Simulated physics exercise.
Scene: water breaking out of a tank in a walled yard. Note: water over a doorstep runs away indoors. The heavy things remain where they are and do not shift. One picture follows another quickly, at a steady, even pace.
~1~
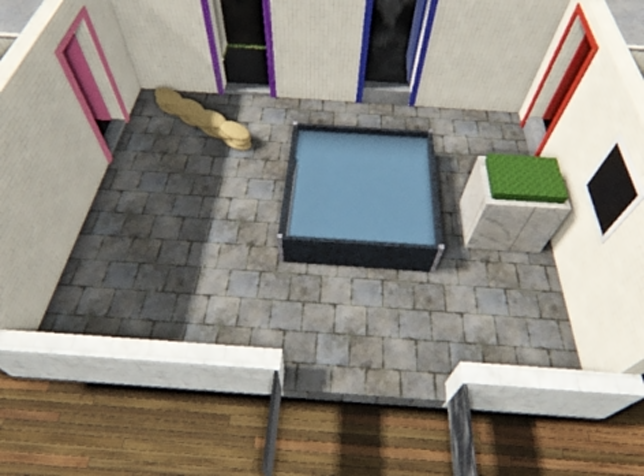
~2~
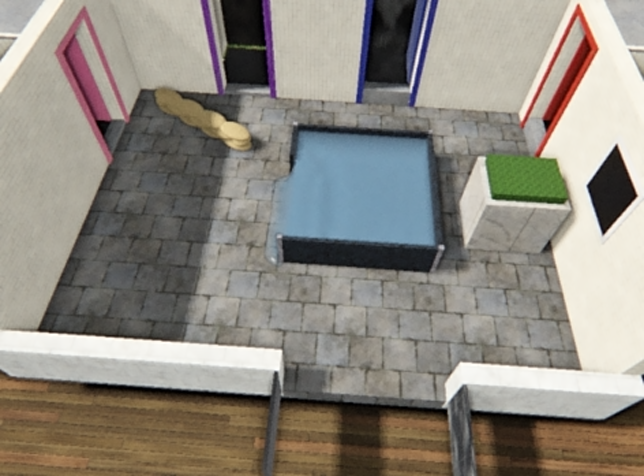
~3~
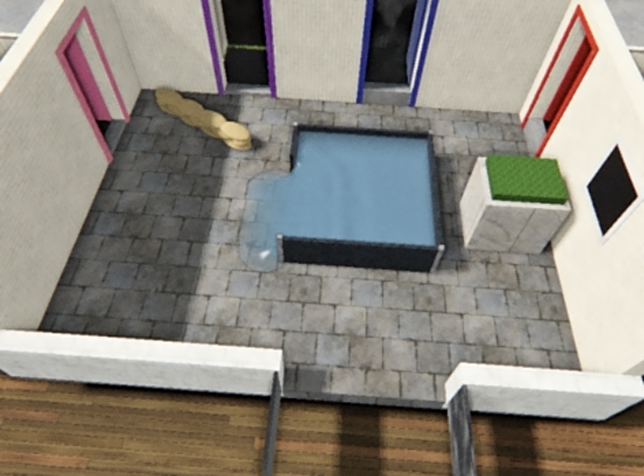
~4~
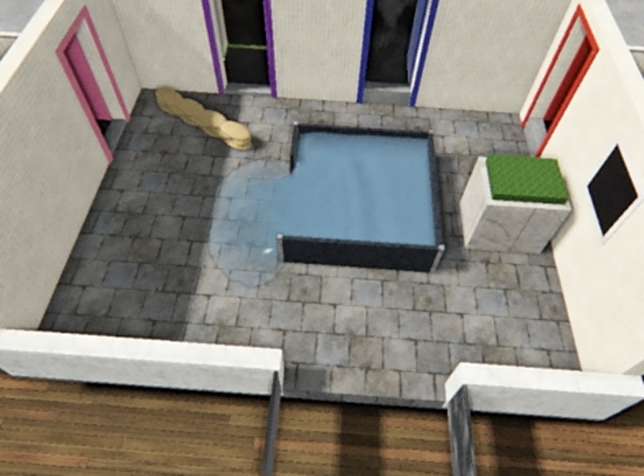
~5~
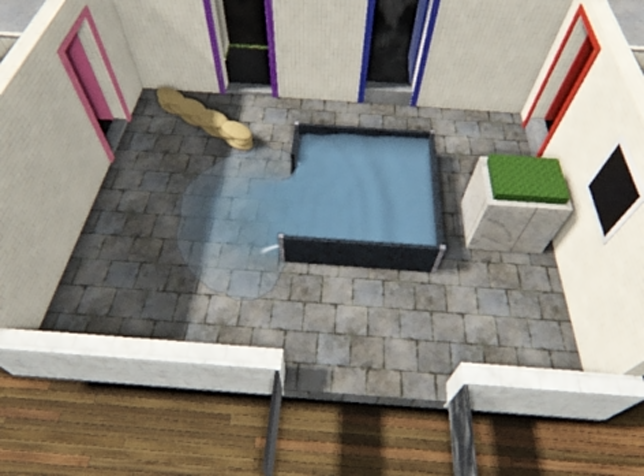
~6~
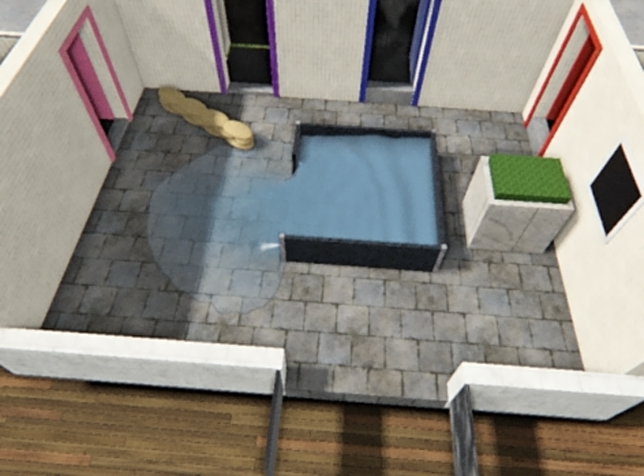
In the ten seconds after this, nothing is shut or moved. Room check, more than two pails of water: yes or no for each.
Purple door, no; red door, no; blue door, no; pink door, yes.
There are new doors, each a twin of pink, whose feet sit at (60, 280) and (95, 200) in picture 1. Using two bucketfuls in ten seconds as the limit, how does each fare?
The first door comes in higher, while the second comes in higher.
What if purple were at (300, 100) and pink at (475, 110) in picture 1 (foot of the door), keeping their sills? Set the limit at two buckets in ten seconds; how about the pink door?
Answer: Pink stays below the line.
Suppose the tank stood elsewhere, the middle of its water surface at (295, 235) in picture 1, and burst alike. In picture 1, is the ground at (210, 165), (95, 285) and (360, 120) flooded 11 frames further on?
Points in turn: Not reached; inundated; not reached.
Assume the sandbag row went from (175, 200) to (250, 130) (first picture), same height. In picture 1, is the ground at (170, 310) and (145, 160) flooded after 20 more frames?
In turn: Submerged, submerged.
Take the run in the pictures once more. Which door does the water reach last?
I say the red door.
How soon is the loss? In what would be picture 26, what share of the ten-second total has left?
I'd estimate some 20 per cent.
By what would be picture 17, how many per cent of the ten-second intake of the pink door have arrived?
Around 5 in a hundred.
A moment on, water covers 30 % of the floor; the purple door not reached, the red door not reached, the blue door not reached, the pink door not reached.
Next, water covers 40 % of the floor; the purple door not reached, the red door not reached, the blue door not reached, the pink door under two buckets in.
Then, water covers 40 % of the floor; the purple door wet at the sill, nothing in, the red door not reached, the blue door not reached, the pink door over two buckets in.
Later, water covers 75 % of the floor; the purple door wet at the sill, nothing in, the red door not reached, the blue door wet at the sill, nothing in, the pink door far over two buckets in.
In the end, water covers 90 % of the floor; the purple door wet at the sill, nothing in, the red door wet at the sill, nothing in, the blue door wet at the sill, nothing in, the pink door far over two buckets in.
